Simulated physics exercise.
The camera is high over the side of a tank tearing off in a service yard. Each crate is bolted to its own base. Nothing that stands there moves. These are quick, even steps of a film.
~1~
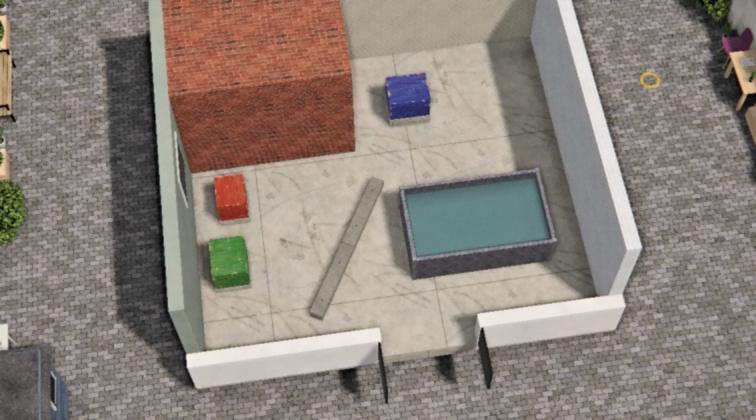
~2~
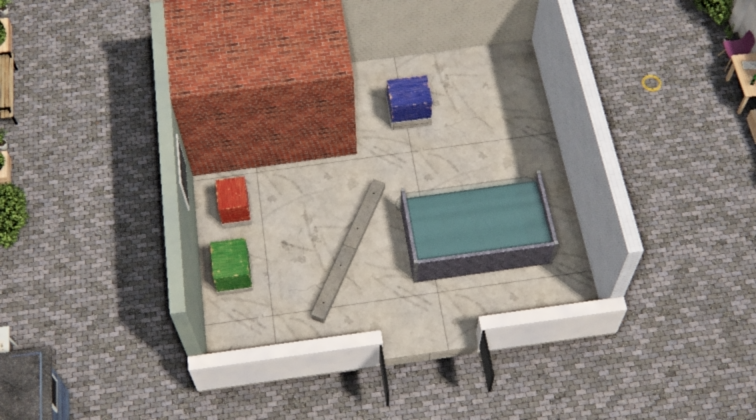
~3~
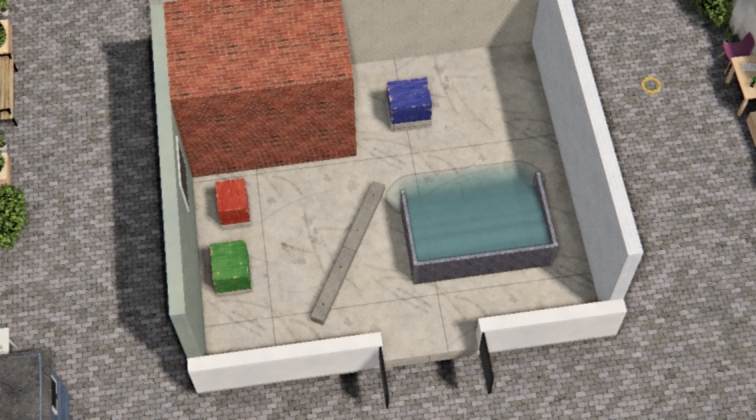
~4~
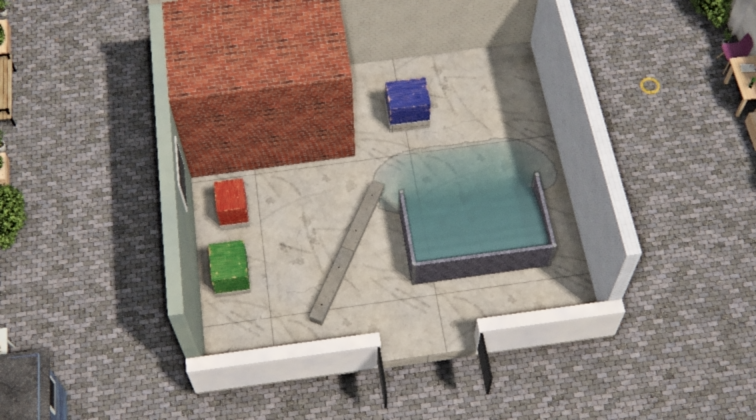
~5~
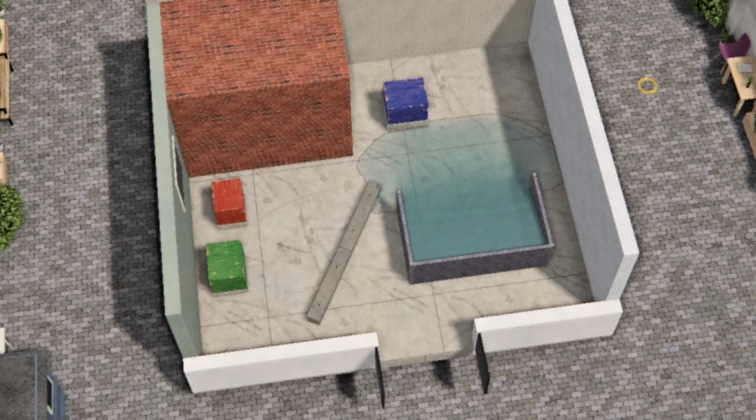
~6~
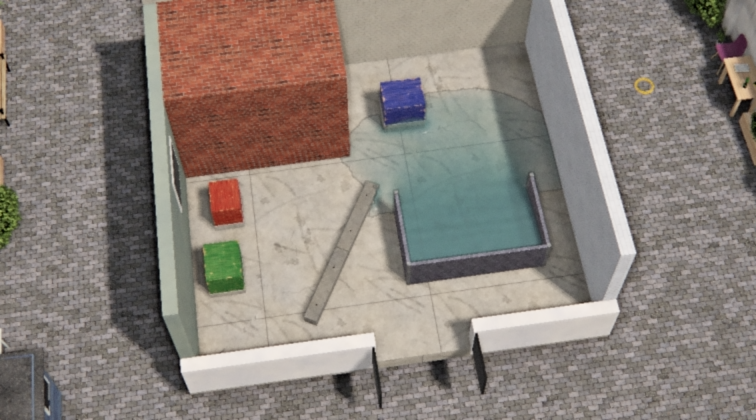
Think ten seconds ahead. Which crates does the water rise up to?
In the end: The blue crate is soaked; the green crate keeps dry; the red crate keeps dry.
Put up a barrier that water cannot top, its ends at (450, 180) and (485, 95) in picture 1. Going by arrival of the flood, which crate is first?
The blue one.
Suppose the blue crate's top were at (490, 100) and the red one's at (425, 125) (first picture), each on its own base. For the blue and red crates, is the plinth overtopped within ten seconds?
Then: The blue one gets wet; the red one ends up wet.
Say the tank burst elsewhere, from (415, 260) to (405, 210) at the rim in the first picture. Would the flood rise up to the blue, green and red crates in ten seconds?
Then: Blue crate is safe; green crate ends up wet; red crate ends up wet.
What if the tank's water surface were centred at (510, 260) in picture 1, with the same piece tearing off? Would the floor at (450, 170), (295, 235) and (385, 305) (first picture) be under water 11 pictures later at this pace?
As listed: Flooded, clear, dry.
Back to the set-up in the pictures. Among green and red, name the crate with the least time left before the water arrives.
The one in red.
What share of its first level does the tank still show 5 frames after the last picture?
I make it 36 per cent.
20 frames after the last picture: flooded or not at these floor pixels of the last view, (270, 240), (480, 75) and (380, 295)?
In turn: Wet, covered, free of water.
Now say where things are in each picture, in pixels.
In the first frame, the tank at (477, 216) is whole and still.
In the second frame, water pours out on the tank's far side and has run to a hidden place.
In the third frame, the front is at (536, 171), out from the gap on the tank's far side.
In the fourth frame, the front is at (540, 155), out from the gap on the tank's far side.
In the fifth frame, the front is at (542, 137), out from the gap on the tank's far side.
In the sixth frame, the front is at (485, 92), out from the gap on the tank's far side.
A moment on, water covers 40 % of the floor; the blue crate water round its plinth, the green crate not reached, the red crate not reached.
Next, water covers 45 % of the floor; the blue crate water round its plinth, the green crate not reached, the red crate not reached.
Then, water covers 55 % of the floor; the blue crate water round its plinth, the green crate water round its plinth, the red crate water round its plinth.
Later, water covers 80 % of the floor; the blue crate water round its plinth, the green crate water round its plinth, the red crate water round its plinth.
In the end, water covers 95 % of the floor; the blue crate was topped, the green crate stayed above the water, the red crate stayed above the water.
